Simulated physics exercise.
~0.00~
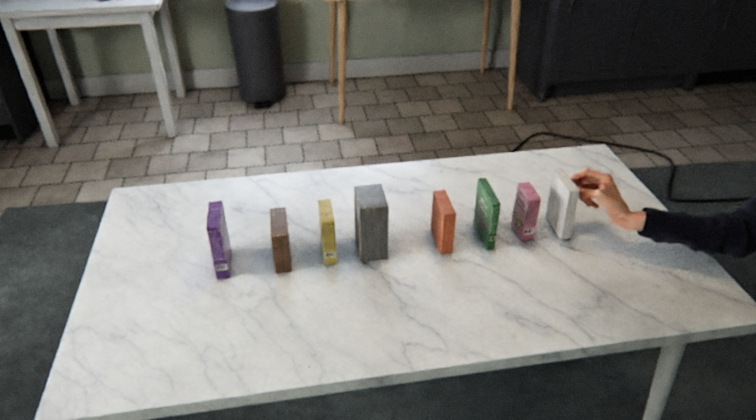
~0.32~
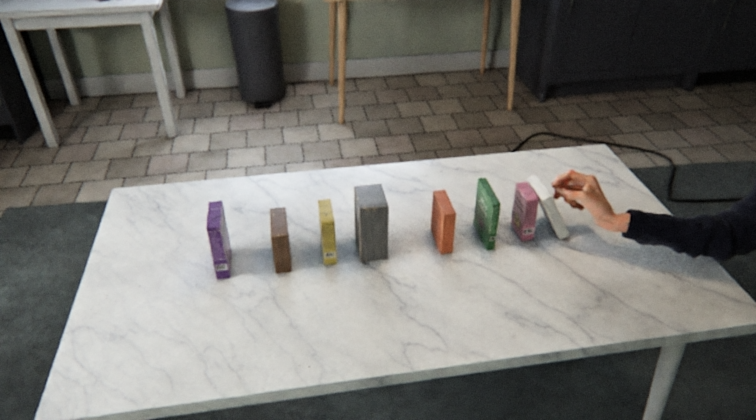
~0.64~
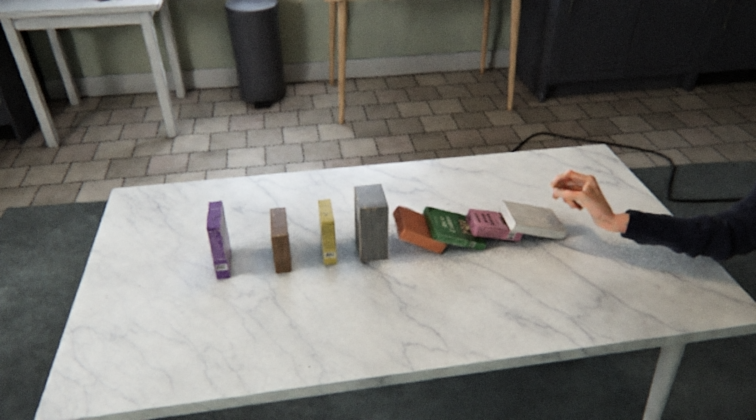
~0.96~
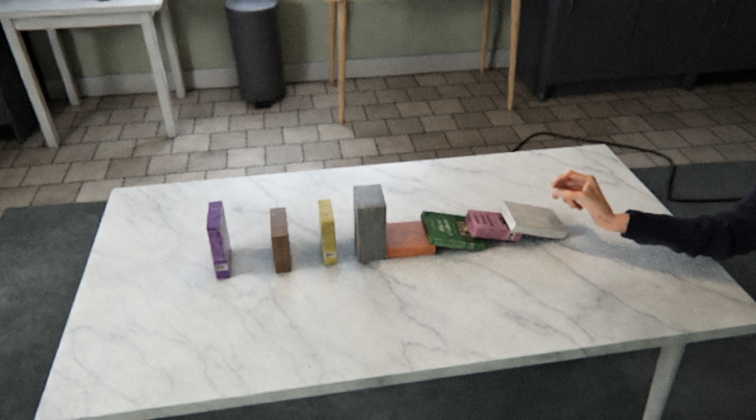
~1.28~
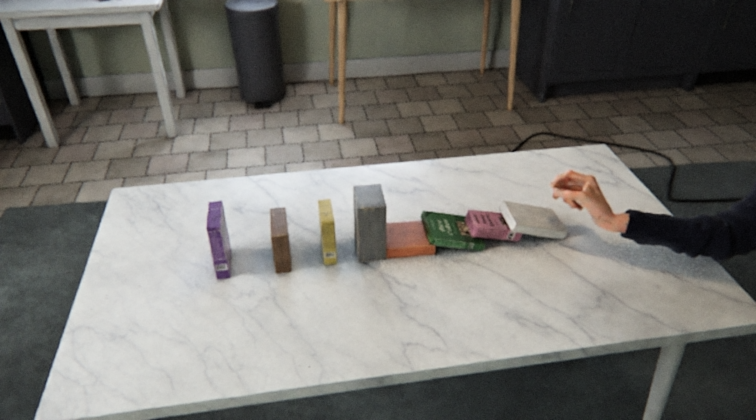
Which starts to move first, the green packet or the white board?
The white board starts to move first, leaning left by the hand while the green packet is still standing upright.
